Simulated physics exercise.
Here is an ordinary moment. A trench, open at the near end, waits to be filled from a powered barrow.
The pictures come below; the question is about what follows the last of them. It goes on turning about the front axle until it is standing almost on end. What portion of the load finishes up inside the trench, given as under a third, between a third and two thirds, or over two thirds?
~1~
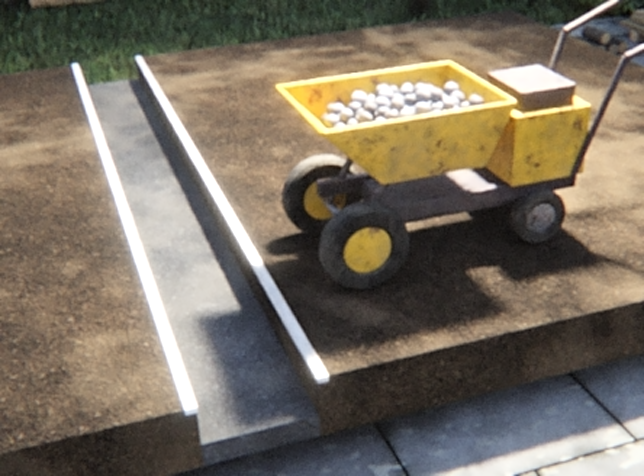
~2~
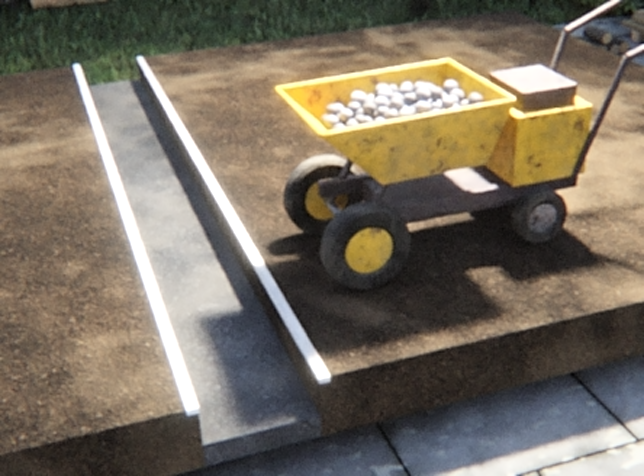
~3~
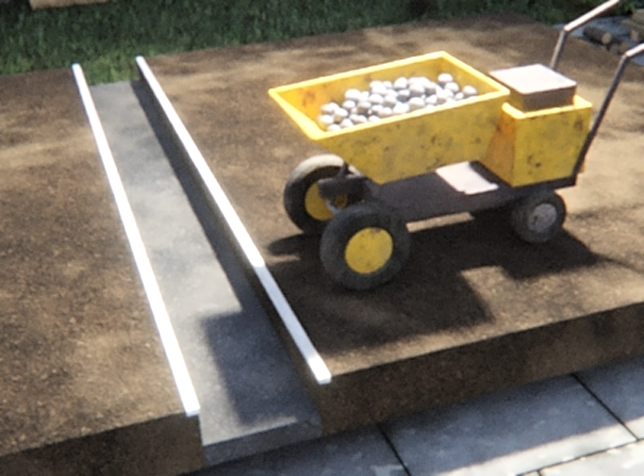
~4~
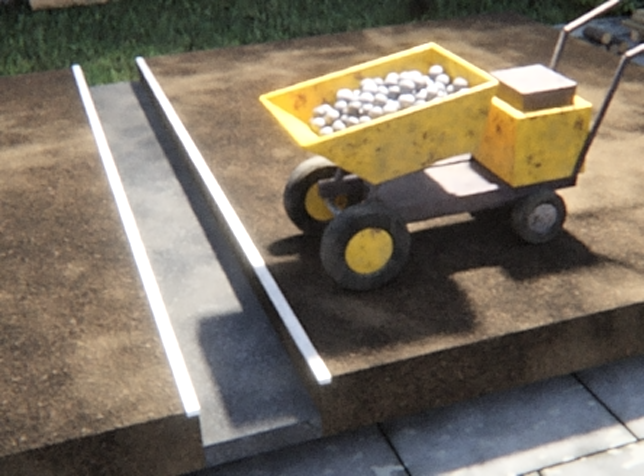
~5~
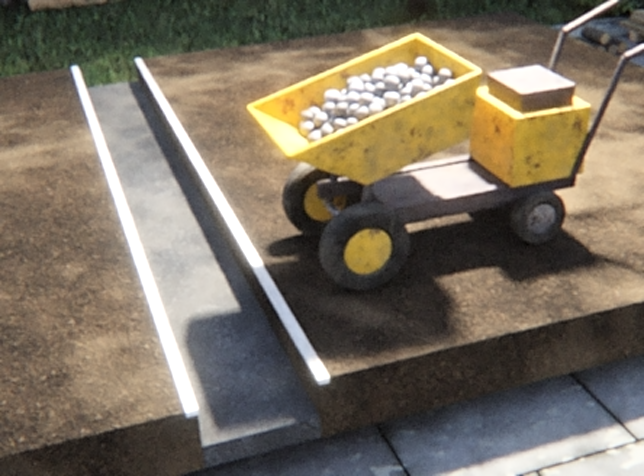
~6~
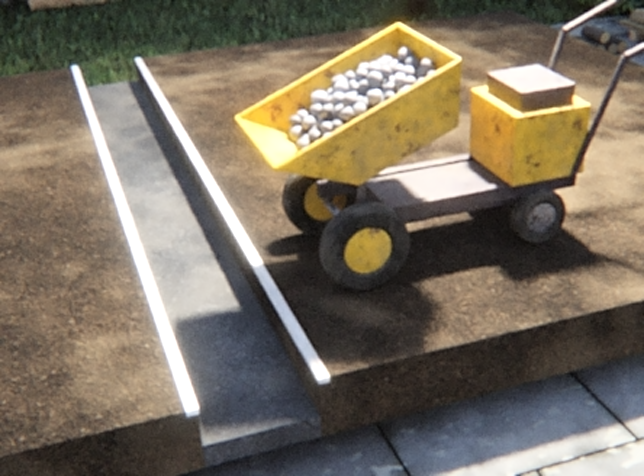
The share in the trench is beyond two thirds.
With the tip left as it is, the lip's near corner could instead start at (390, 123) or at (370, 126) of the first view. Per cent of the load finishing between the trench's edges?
90 % and 100 %.
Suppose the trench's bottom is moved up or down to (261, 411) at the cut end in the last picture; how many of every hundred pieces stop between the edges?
Estimated share: Approx. 70 %.
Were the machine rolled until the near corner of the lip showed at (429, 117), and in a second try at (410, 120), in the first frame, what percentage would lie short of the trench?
You'd see close to 40 per cent the first time and close to 20 per cent the next.
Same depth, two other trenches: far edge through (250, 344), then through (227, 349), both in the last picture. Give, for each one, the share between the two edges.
0 %, give or take, and then 20 %.
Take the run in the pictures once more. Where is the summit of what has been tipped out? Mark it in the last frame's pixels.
Roughly at (122, 294).
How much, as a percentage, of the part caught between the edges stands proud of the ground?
I'd put it near 5 per cent.
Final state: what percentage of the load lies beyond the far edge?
Result: Close to 10 %.
Shortly afterwards, skip tipped steeply; the whole lot in the skip.
Next, skip tipped right over; near half in the skip; near half in or heaped over the trench; only a few beyond it; only a few falling.
Some moments later, skip tipped right over; the bulk in or heaped over the trench; a little beyond it.
In the end, skip tipped right over; the bulk in or heaped over the trench; a little beyond it.
